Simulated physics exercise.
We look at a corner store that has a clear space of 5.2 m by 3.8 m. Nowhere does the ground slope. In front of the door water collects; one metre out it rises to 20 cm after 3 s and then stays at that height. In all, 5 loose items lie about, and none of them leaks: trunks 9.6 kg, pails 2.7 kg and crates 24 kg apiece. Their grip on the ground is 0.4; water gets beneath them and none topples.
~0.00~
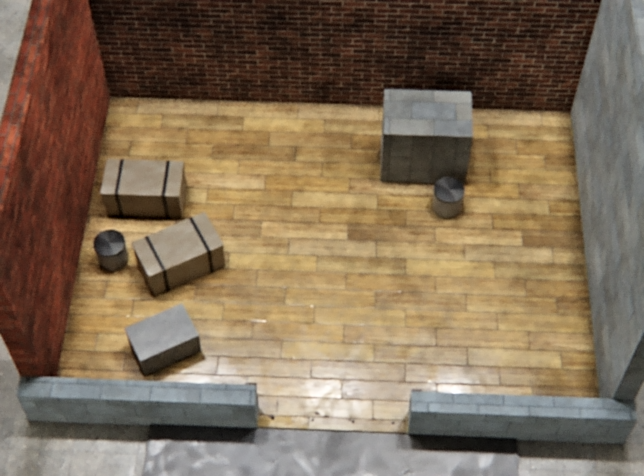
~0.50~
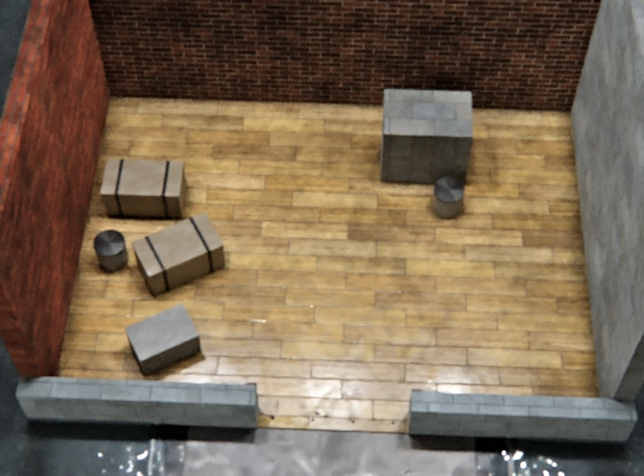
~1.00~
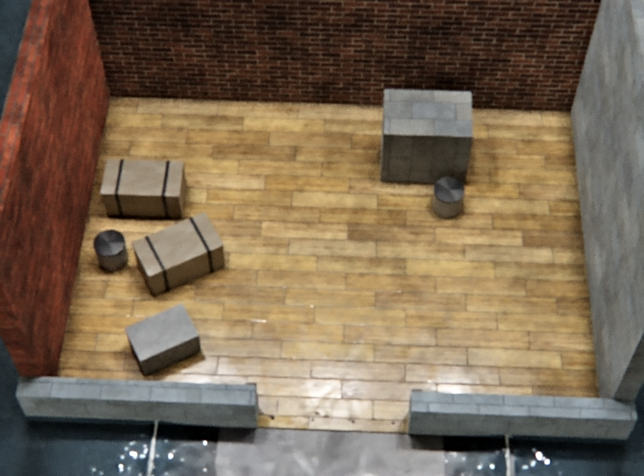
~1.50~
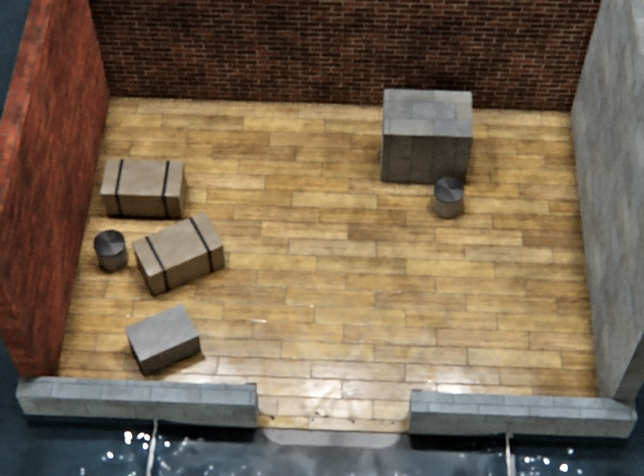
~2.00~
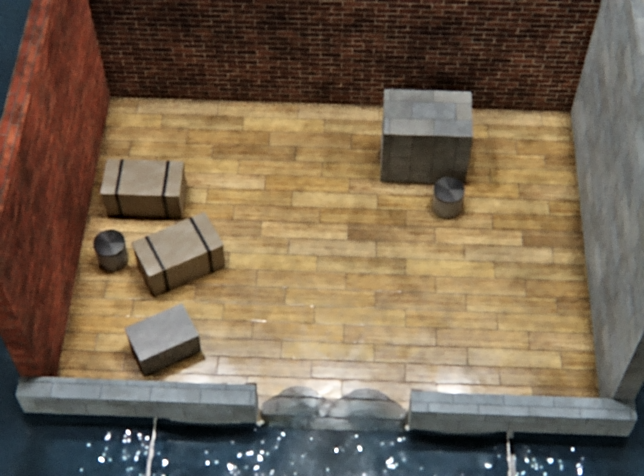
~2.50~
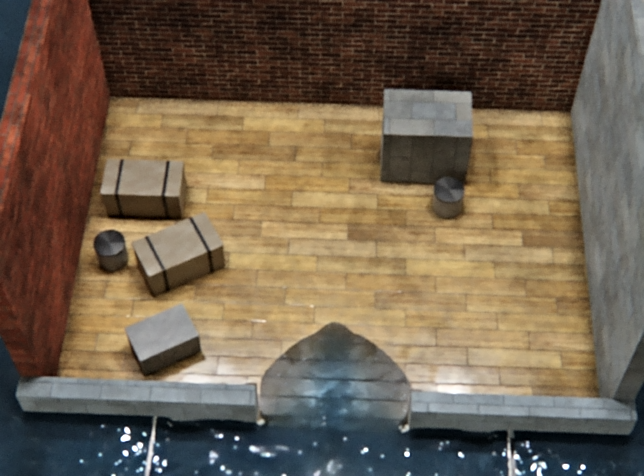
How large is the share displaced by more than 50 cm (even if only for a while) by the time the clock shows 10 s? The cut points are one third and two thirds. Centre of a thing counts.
The result will fall in the middle range, a third to two thirds.
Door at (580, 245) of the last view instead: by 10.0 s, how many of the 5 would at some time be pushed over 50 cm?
Then it comes to 3.
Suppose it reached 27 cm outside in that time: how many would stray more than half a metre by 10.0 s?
It would come to 4 of them.
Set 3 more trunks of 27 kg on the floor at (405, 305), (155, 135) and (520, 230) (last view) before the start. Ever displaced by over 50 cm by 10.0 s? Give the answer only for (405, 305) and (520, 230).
One by one: Above; below.
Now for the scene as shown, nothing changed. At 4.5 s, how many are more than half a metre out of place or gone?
By that point, 0.
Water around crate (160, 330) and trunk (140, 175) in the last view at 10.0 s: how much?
I'd put it at 4 cm and 6 cm respectively.
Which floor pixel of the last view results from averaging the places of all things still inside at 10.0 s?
(228, 290).
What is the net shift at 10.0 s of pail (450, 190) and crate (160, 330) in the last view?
First 100 cm, then 0 cm.
After 3.5 s 0 of 5 are over 50 cm from their spots; 0 afloat.
After 4.5 s 0 of 5 are over 50 cm from their spots; 0 afloat.
After 7.0 s 1 of 5 are over 50 cm from their spots; 1 afloat.
After 10.0 s 2 of 5 are over 50 cm from their spots, and 2 have been at some point; 4 afloat.
